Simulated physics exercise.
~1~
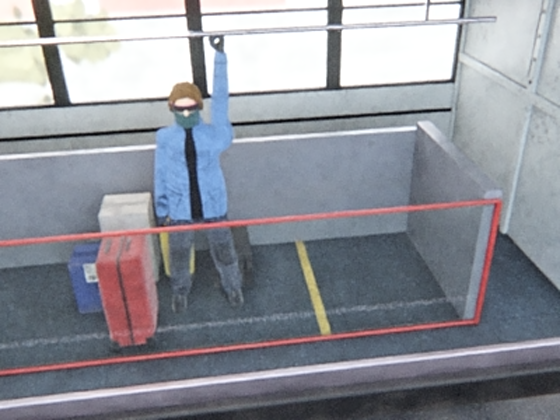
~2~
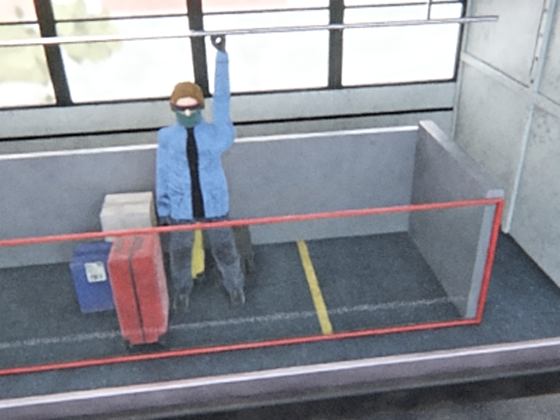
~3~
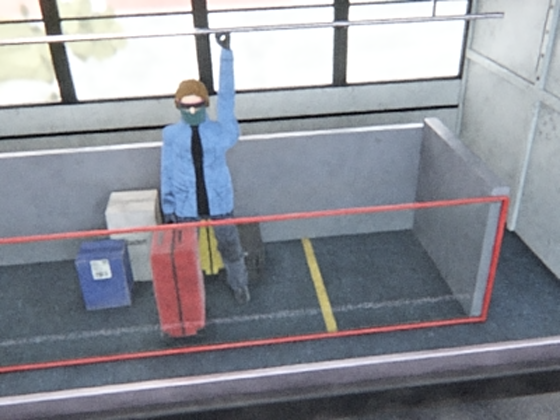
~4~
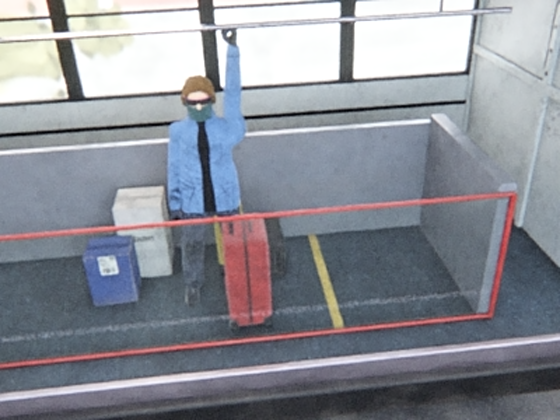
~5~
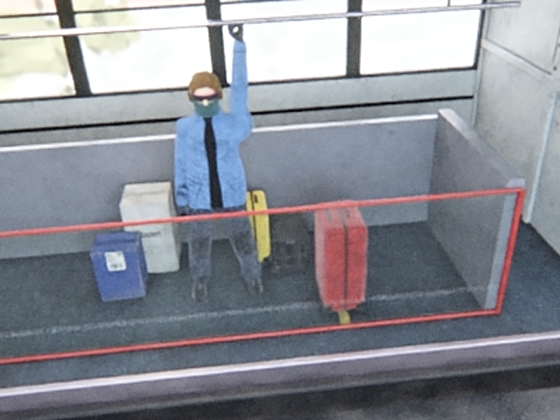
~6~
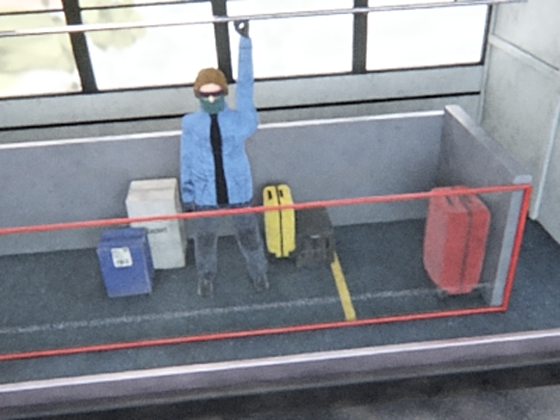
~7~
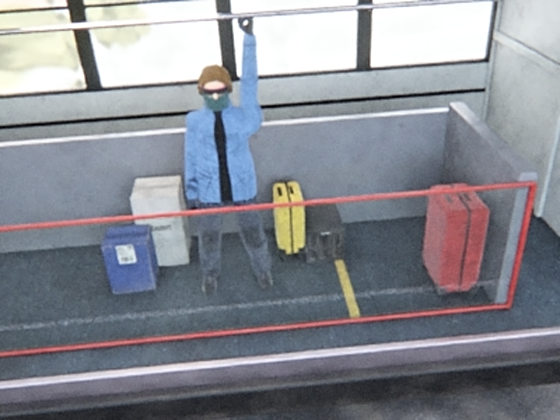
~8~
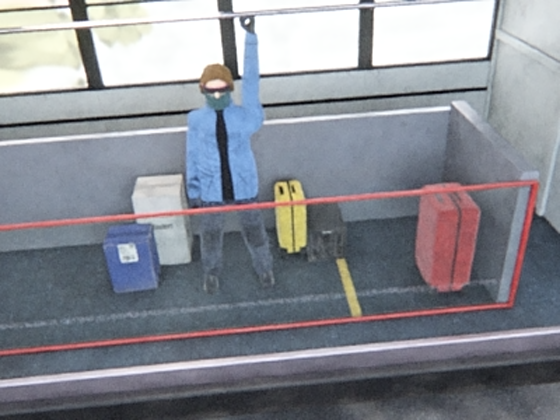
A red wheeled suitcase rolls right across a tram bay, passing in front of a masked passenger holding an overhead rail, crosses the yellow floor line, reaches the right-hand wall and edges back slightly, ending upright beyond the line while the blue, white, yellow and black luggage remains short of it.
